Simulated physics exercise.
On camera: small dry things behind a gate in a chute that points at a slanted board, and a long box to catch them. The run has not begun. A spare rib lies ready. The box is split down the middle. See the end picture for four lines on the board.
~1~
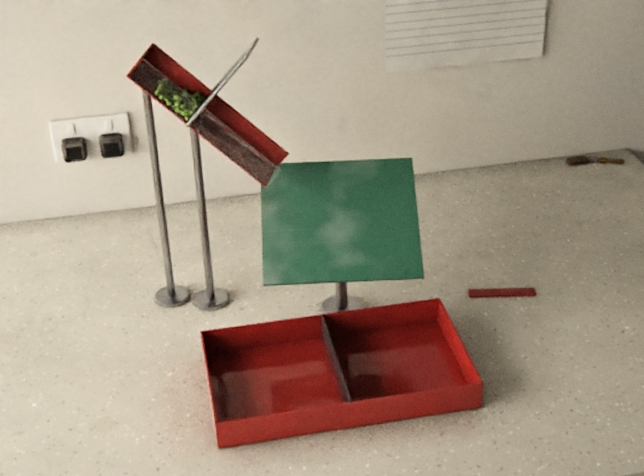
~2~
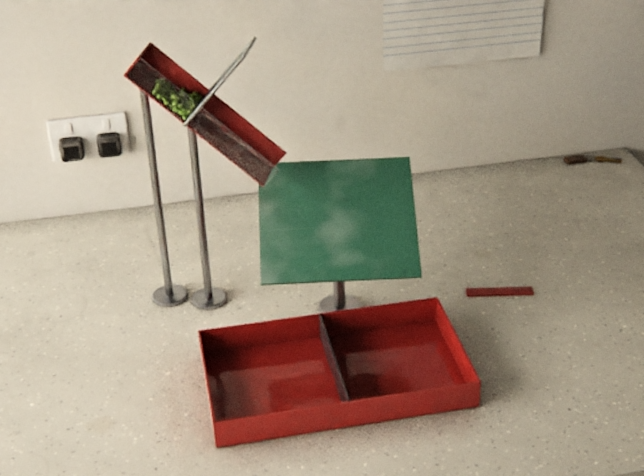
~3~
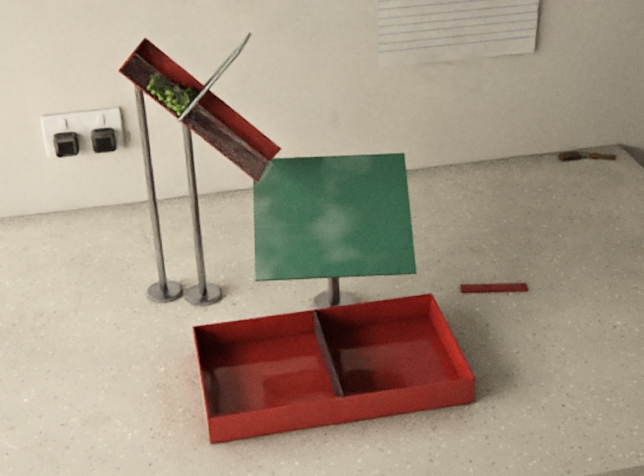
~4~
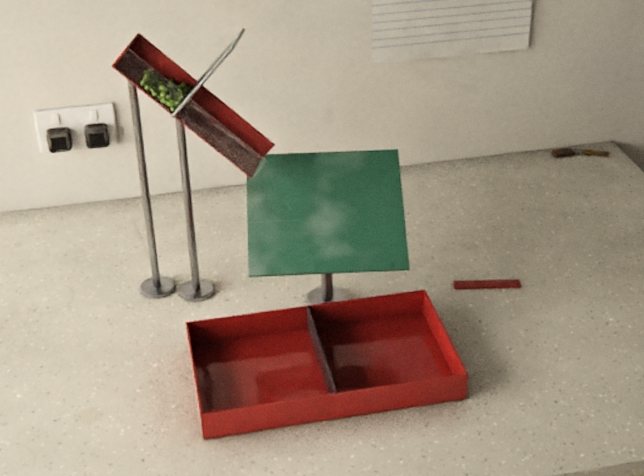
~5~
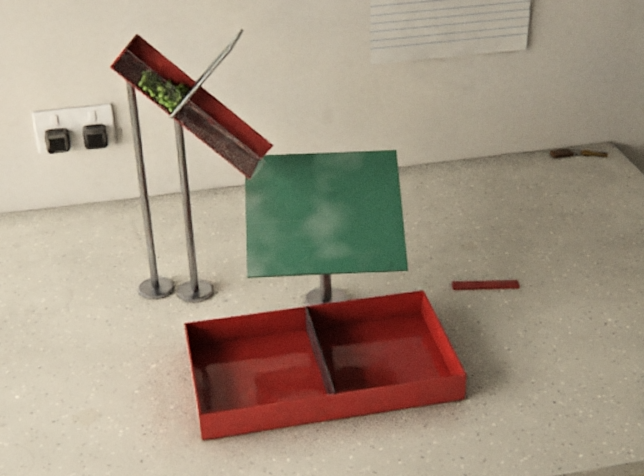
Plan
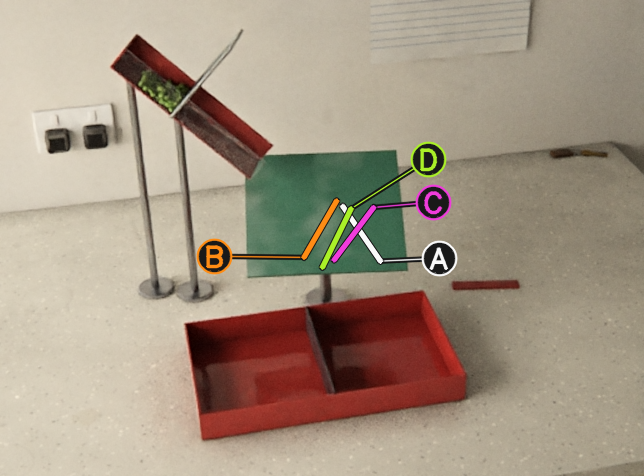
Only the view shifts slightly, while a red chute holding small green pieces behind a raised gate stays still on two metal posts, above a slanted green board and a divided red box on a speckled counter.
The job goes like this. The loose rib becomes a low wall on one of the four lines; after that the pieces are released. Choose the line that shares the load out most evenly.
C is best.
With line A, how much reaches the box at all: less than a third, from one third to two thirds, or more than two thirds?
More than two thirds.
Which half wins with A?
The right half.
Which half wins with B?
More lands on the left.
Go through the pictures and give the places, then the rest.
In the first frame, load behind the gate (183, 100), dried peas; lip of the chute (270, 179), sloping fairly steeply.
In the second frame, middle of the board (338, 218), tilted fairly steeply; middle of its low edge (341, 280); of its high edge (334, 160).
In the third frame, front corners of the box (208, 418) and (474, 378); front end of its middle wall (344, 397); gate still shut (205, 89).
In the fourth frame, middle of the load (168, 90); lip (256, 170).
In the fifth frame, middle of the load (167, 91); lip (254, 171).
On the marked copy, line A from (342, 206) to (380, 261); line B from (336, 200) to (303, 257); line C from (373, 207) to (334, 259); line D from (351, 208) to (322, 267).
If A is chosen, of what is caught, about a tenth in the left half, the larger part in the right.
If B is chosen, of what is caught, almost all in the left half, about a tenth in the right.
If C is chosen, of what is caught, roughly half in the left half, roughly half in the right.
If D is chosen, of what is caught, the larger part in the left half, about a tenth in the right.
